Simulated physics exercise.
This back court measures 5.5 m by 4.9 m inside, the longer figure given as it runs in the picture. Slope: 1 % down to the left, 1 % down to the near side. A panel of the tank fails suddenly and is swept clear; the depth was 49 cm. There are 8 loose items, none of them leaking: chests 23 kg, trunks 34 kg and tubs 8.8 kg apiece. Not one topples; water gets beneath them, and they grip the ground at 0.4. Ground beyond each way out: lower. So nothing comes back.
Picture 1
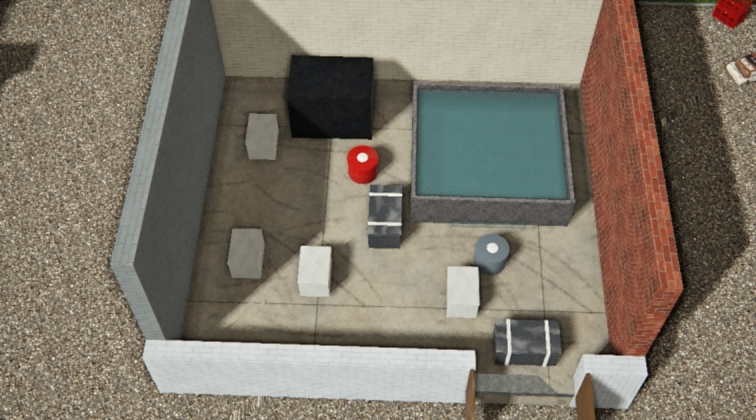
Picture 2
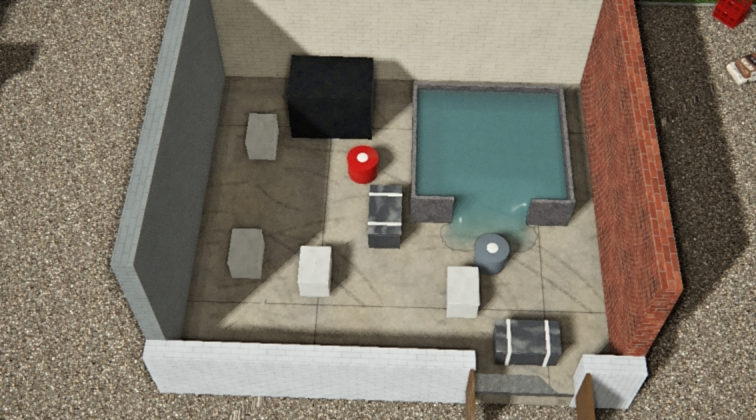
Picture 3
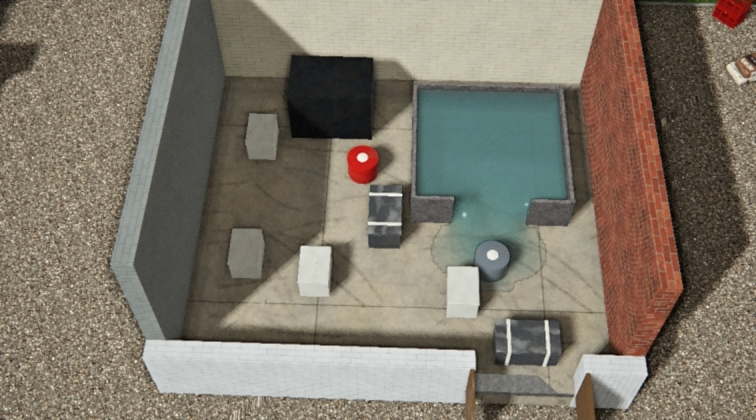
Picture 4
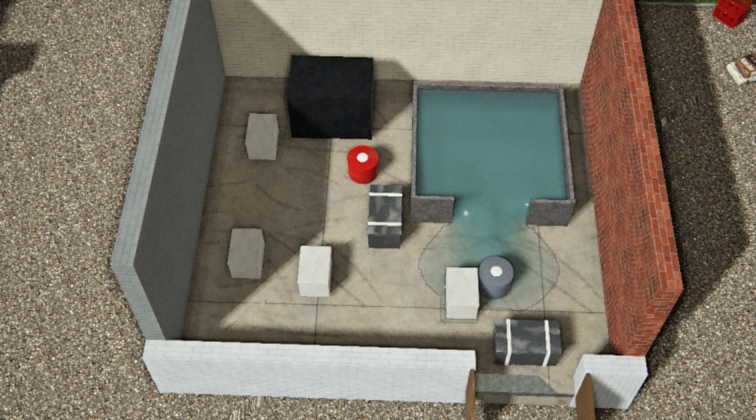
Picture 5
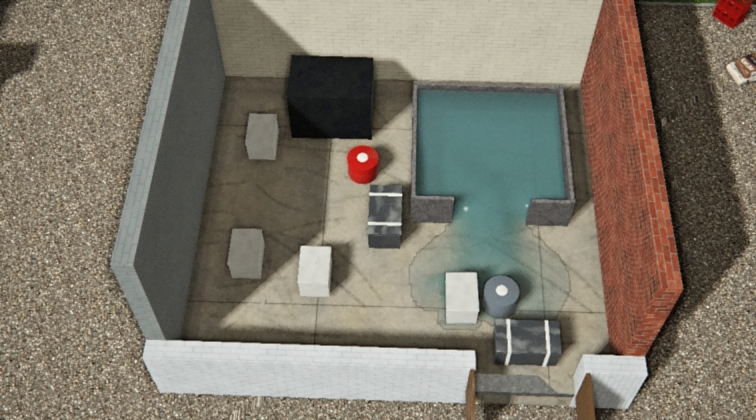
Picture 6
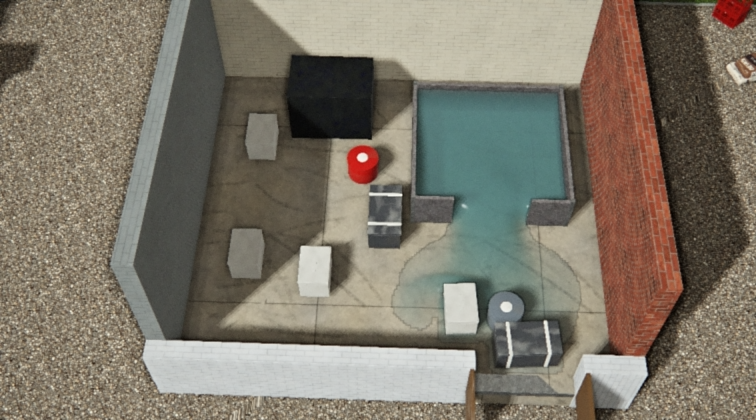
In a walled court, a tank's front opens and water pushes a grey tub toward the trunk below.
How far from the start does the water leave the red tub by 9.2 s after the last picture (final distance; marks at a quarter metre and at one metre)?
Expect it to remain nearly in place.
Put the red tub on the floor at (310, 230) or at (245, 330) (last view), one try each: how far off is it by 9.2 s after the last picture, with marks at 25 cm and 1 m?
At the first spot it keeps its position; at the second it winds up far off.
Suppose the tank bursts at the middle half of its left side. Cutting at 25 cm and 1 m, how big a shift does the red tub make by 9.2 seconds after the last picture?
In that scenario the red tub would have been washed far off.
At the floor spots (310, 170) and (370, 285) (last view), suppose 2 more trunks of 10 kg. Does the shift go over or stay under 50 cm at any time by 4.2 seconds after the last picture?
Well, the first one is lower and the other lower.
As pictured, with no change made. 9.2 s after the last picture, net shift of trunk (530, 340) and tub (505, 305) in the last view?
In turn: Gone out, washed out.
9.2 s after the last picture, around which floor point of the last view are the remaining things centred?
Mean floor pixel: About (308, 228).
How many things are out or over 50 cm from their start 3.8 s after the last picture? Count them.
By that point, 3.
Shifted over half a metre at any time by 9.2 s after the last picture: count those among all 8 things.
The total is 3.
Then, 1.2 s after the last picture the red tub is near (363, 158), 0.0 m from its start, aground; 2 of 8 are out; 0 afloat.
Then, 3.8 s after the last picture the red tub is near (363, 158), 0.0 m from its start, aground; 2 of 8 are out; 0 afloat.
Then, 6.2 s after the last picture the red tub is near (363, 158), 0.0 m from its start, aground; 2 of 8 are out; 0 afloat.
Then, 9.2 s after the last picture the red tub is near (363, 158), 0.0 m from its start, aground; 2 of 8 are out; 0 afloat.
